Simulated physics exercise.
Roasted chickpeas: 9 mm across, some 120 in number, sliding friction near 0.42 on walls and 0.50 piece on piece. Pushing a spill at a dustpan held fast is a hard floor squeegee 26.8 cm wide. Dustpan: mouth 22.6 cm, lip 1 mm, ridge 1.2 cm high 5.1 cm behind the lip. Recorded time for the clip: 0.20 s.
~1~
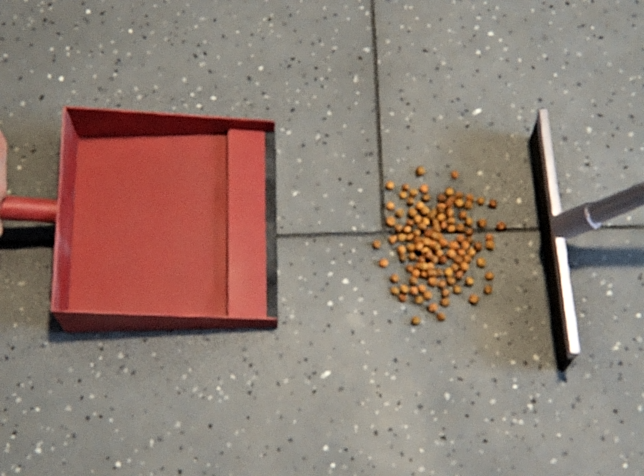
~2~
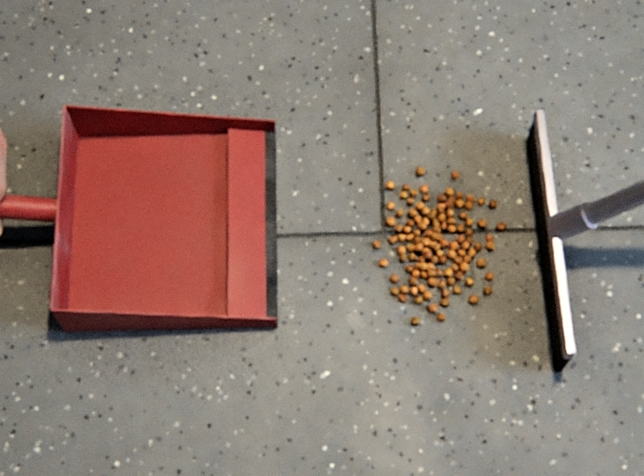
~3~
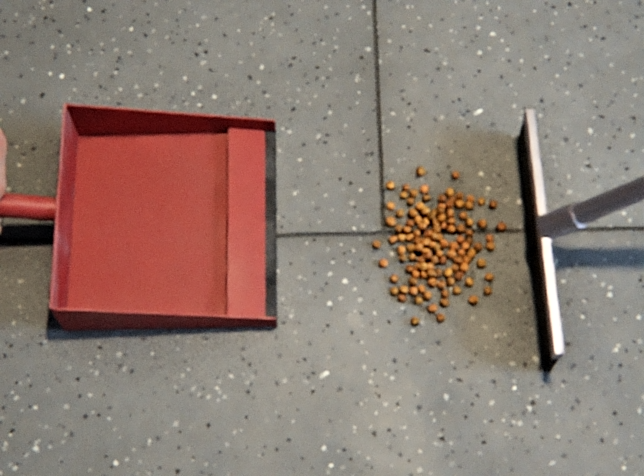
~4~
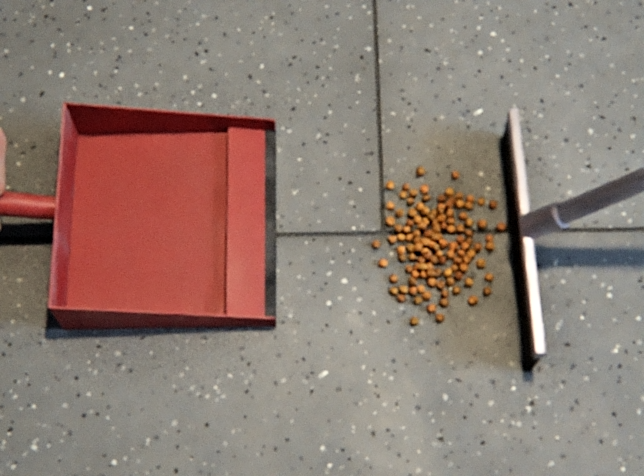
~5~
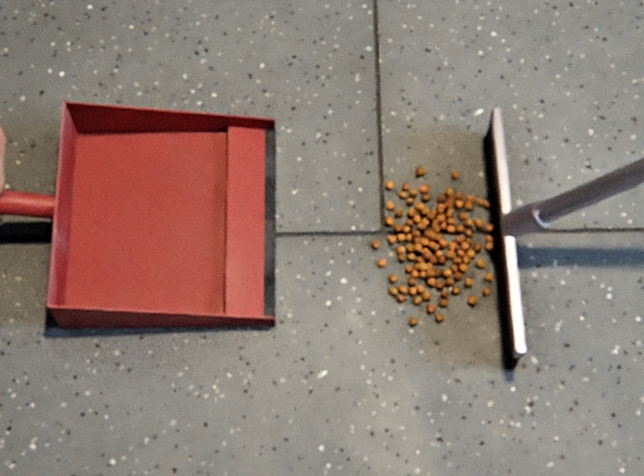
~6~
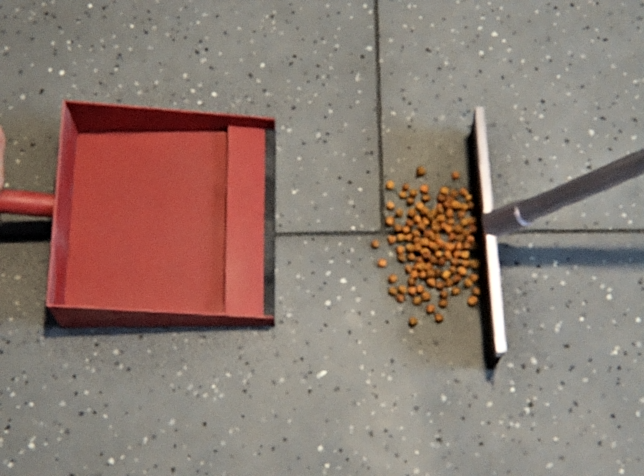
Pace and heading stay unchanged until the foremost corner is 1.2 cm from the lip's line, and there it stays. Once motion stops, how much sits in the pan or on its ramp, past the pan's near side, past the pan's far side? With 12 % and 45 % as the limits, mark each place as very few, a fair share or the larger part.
My call: In the pan or on its ramp: The larger part; past the pan's near side: Very few; past the pan's far side: Very few.
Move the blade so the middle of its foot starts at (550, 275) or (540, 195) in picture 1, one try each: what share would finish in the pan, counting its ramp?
60 and 50 per cent, roughly.
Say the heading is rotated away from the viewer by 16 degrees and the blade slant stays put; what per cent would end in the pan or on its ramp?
55 per cent.
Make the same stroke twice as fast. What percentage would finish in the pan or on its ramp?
Share: About 60 %.
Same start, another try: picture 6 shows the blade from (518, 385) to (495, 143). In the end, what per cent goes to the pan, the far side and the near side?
Pan 25; far 0; near 30.
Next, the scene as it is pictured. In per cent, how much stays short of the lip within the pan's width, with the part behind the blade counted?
That works out near 35 percent.
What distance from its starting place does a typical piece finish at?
18 cm, roughly.
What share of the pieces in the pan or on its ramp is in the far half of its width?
Roughly 40 per cent.
Then, 0.22 s after the last picture, middle of the blade 12 cm from the lip; 0 % over the lip, far side 0 %, near side 0 %.
Then, 0.37 s after the last picture, middle of the blade 5 cm from the lip; 5 % over the lip, far side 0 %, near side 0 %.
Then, 0.64 s after the last picture, middle of the blade 2 cm from the lip; 60 % over the lip, far side 0 %, near side 5 %.
In the end, pan 60 %, near side 5 %, far side 0 %, in front of the lip or behind the blade 35 %.
